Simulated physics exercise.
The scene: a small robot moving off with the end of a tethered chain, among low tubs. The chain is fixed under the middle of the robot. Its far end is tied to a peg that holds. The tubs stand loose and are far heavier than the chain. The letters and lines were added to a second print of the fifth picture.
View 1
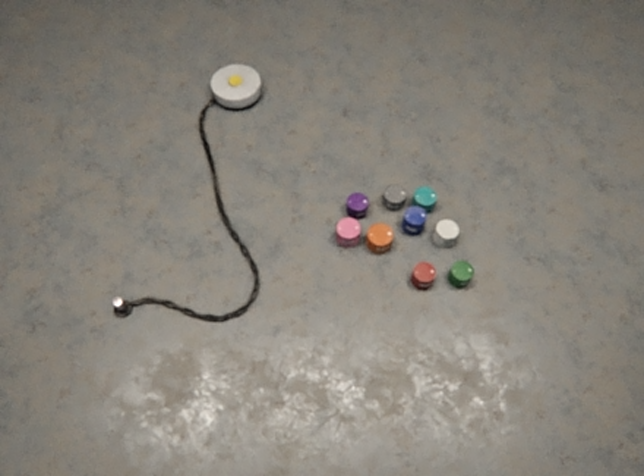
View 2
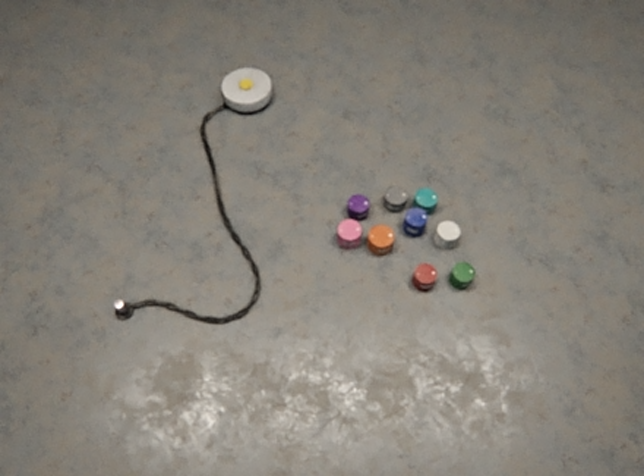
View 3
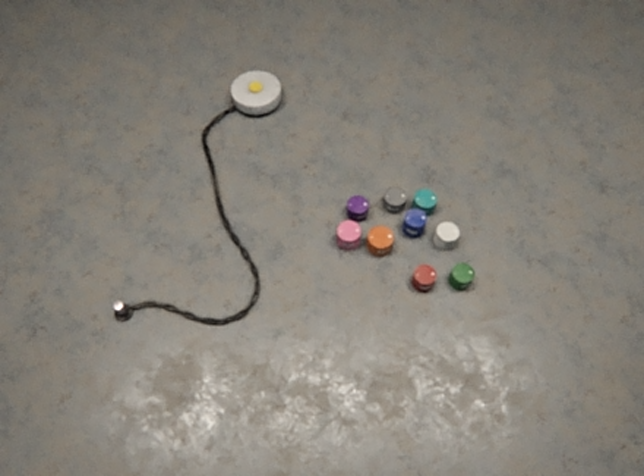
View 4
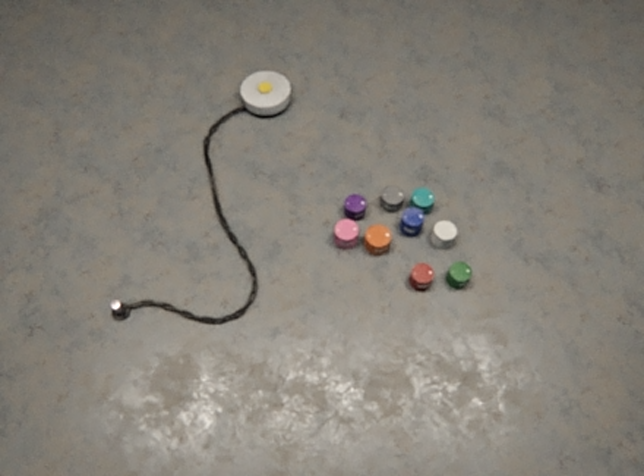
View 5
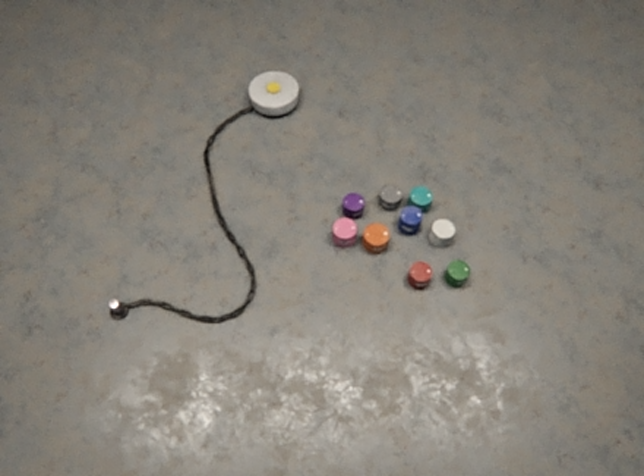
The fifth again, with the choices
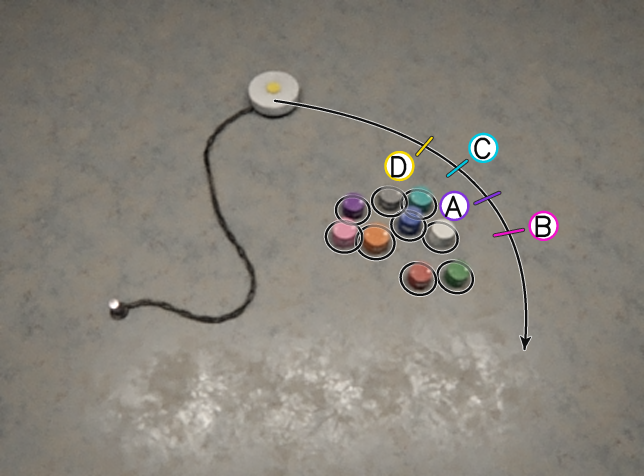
On a mottled grey floor, a round white robot with a yellow dot sits near a dark chain that curves down to a small metallic peg at lower left. The robot slides slowly a short way right, drawing the chain's upper end along, while the colourful tubs stay put.
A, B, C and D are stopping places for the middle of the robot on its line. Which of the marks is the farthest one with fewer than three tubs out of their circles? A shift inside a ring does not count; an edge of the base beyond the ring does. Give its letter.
Mark B.
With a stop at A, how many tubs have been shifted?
The count is none.
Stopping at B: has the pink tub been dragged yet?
By then, no.
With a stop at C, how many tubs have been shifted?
By then, none.
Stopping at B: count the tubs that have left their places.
The count is none.
On the marked copy, A at (487, 198); B at (509, 233); C at (458, 168); D at (425, 146); the route from (275, 101) via (456, 167) to (525, 349).
With B. Early on, robot (369, 116).
Further on, robot (456, 160).
At the end, robot (512, 227); none over the rings.
As for the rest, A is within the limit but short; C is within the limit but short; D is within the limit but short.
